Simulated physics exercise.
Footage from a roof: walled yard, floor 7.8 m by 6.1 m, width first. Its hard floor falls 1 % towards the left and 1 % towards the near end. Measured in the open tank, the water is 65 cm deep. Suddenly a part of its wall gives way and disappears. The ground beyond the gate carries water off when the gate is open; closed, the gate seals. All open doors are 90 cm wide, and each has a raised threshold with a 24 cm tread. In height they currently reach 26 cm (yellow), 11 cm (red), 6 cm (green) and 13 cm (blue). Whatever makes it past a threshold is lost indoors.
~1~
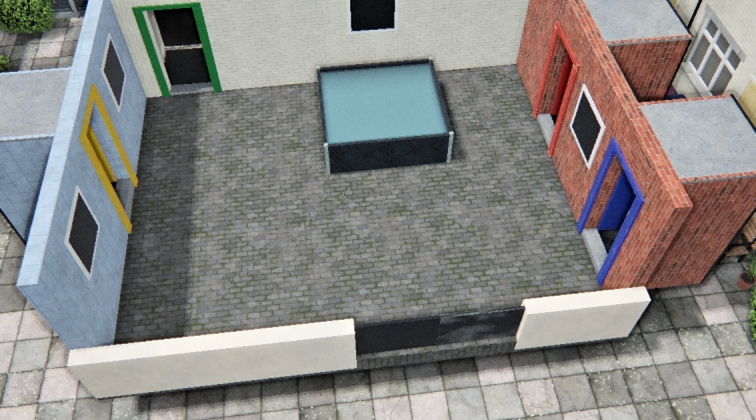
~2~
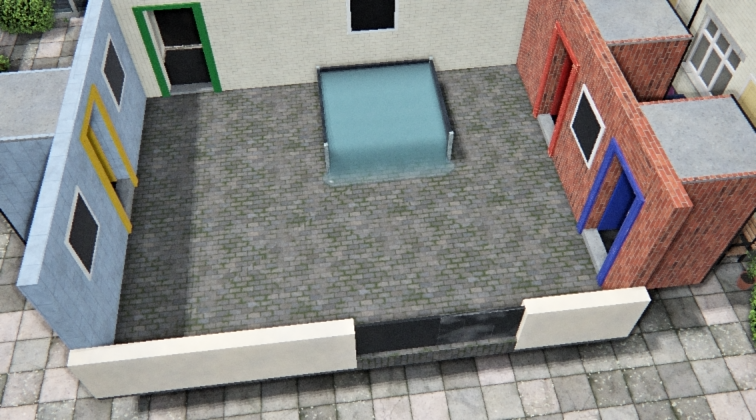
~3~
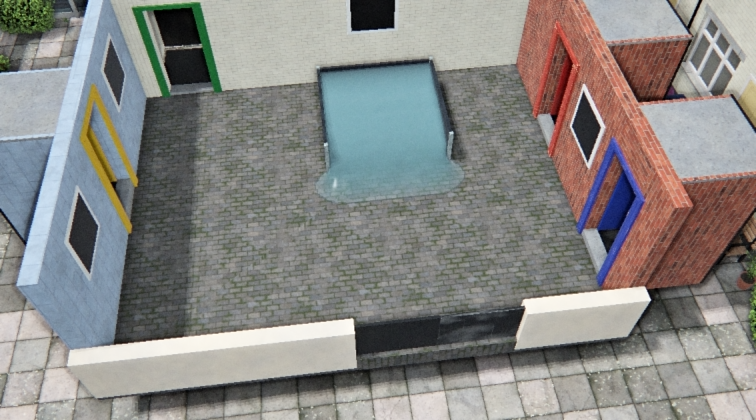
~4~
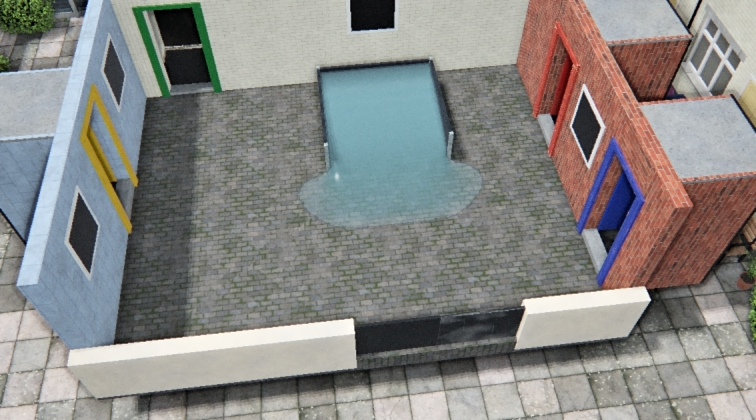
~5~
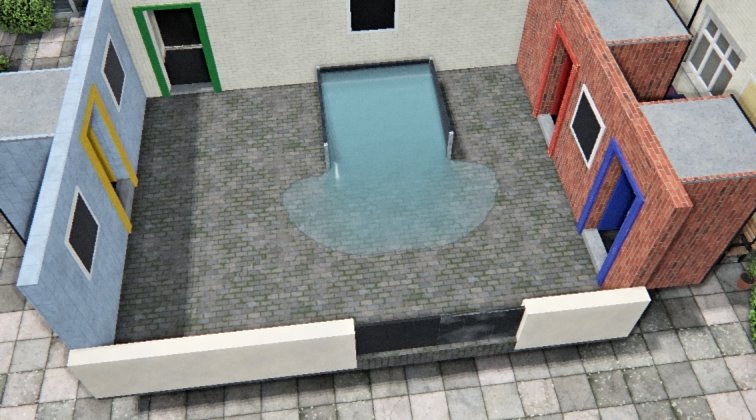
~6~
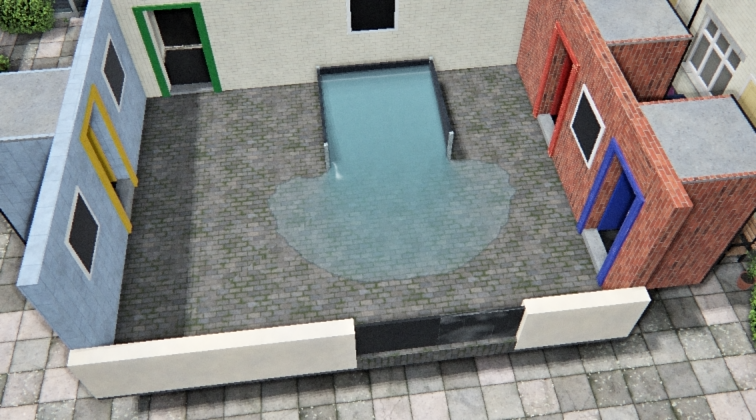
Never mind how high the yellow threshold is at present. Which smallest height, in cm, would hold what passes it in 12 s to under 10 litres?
It would have to be roughly 6.5 cm high.
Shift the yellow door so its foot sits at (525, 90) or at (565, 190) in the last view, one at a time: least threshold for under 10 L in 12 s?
6.0 and 5.0 cm.
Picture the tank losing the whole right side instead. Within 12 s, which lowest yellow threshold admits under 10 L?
Close to 7.5 cm at the least.
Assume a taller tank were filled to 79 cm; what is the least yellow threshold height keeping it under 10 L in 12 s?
About 8.0 cm.
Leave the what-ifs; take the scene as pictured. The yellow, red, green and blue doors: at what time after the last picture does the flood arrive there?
Yellow at 3.0 seconds, red at 3.6 seconds, green at 4.5 seconds, blue at 1.1 seconds.
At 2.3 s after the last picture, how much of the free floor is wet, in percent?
Some 50 per cent is wet.
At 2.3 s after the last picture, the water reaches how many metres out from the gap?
About 5.8 m.
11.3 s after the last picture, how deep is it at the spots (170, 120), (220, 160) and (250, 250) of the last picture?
Roughly 10, 9 and 8 centimetres.
Then, 0.7 s after the last picture water covers 40 % of the floor, deepest (37 cm) near (407, 339); it has not reached the yellow door.
Then, 2.3 s after the last picture water covers 50 % of the floor, deepest (42 cm) near (111, 374); it has not reached the yellow door.
Then, 11.3 s after the last picture water covers 100 % of the floor, deepest (12 cm) near (111, 374); 8 cm at the yellow door, 0 litres in over its 26 cm threshold.
At the yellow door as built, the water peaked near 9 cm, 8.7 s after the last picture.
With a threshold of 6 cm, 15 litres would have come in within the 12 s; with 7 cm, 6 litres. So under 10 litres takes about 6.5 cm.
